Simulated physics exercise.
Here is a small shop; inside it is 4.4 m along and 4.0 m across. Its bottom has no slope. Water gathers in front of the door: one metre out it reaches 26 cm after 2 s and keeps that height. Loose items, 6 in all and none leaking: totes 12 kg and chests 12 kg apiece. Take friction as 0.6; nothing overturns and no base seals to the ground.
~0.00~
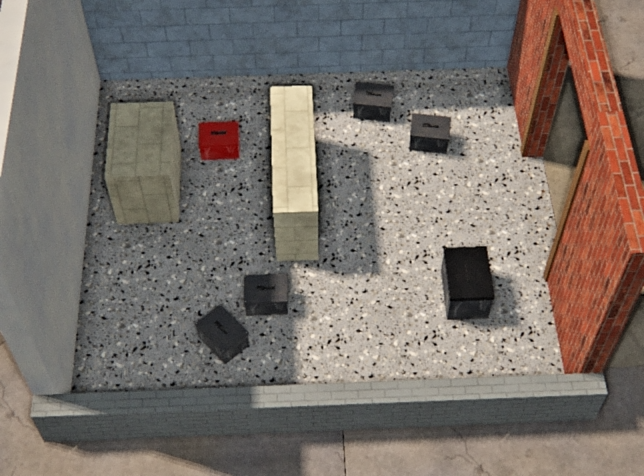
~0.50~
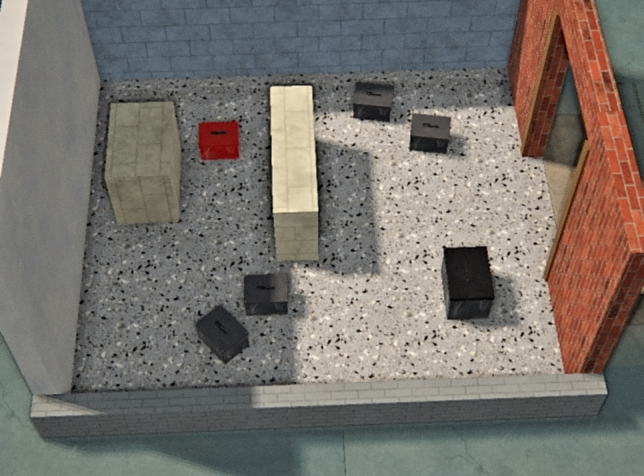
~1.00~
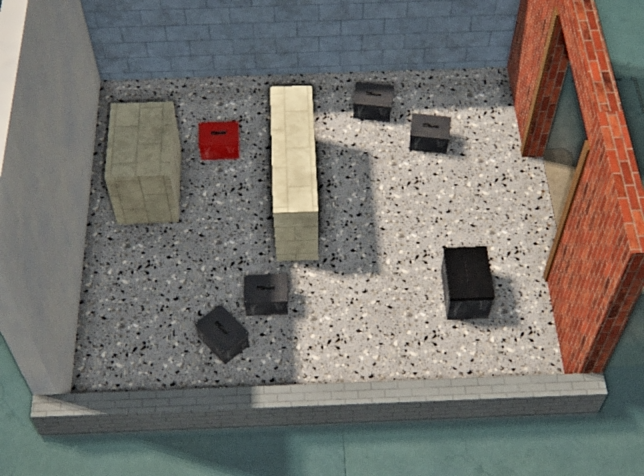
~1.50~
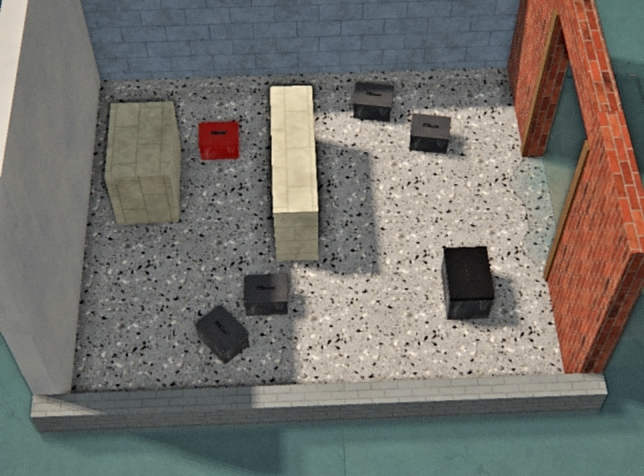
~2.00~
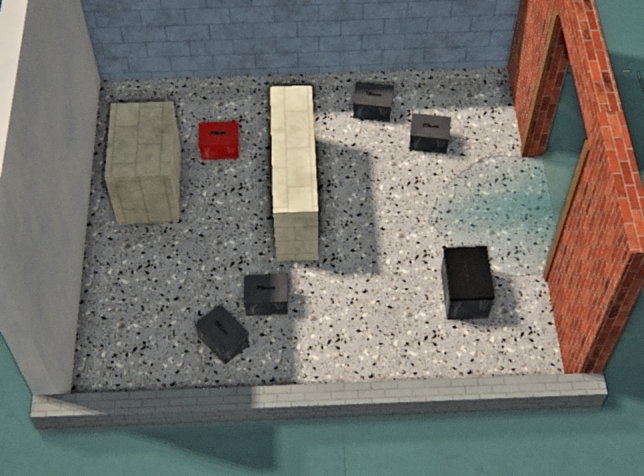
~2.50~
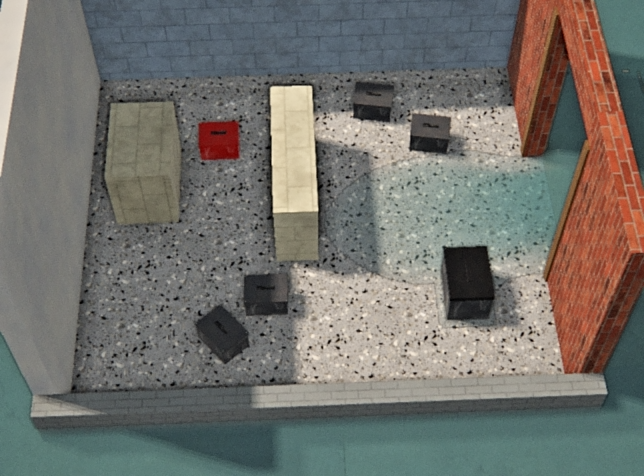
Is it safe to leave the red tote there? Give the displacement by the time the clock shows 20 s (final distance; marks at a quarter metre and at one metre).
The red tote is nudged along.
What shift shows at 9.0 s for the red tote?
Roughly 0 cm by then.
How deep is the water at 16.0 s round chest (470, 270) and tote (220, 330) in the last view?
About 17 and 23 cm.
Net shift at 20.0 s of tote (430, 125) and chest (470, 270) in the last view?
In turn: 40 cm, 50 cm.
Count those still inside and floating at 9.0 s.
3 of them.
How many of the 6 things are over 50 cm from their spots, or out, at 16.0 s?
4 of them.
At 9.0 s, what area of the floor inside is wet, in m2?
Roughly 16 m2.
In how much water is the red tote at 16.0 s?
About 22 cm.
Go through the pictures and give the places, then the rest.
The first frame shows the red tote at (218, 133) rests on the ground; 0.0 m2 under water; 0 of 6 have shifted.
The second frame shows the red tote at (218, 133), on the bottom; 0.0 m2 under water; 0 of 6 have shifted.
The third frame shows the red tote at (218, 133) rests on the ground; water covers 0.0 m2; 0 of 6 have shifted.
The fourth frame shows the red tote at (218, 133), on the bottom; water covers 0.1 m2; 0 of 6 have shifted.
The fifth frame shows the red tote at (218, 133) rests on the ground; 1.0 m2 under water; 0 of 6 have shifted.
The sixth frame shows the red tote at (218, 133) rests on the ground; water covers 2.5 m2; 0 of 6 have shifted.
After 4.0 s the red tote is near (218, 133), 0.0 m from its start, aground; 0 afloat.
After 9.0 s the red tote is near (219, 133), 0.0 m from its start, aground; 3 afloat.
After 16.0 s the red tote is near (211, 63), 0.9 m from its start, afloat; 6 afloat.
After 20.0 s the red tote is near (265, 95), 0.6 m from its start, afloat; 6 afloat.
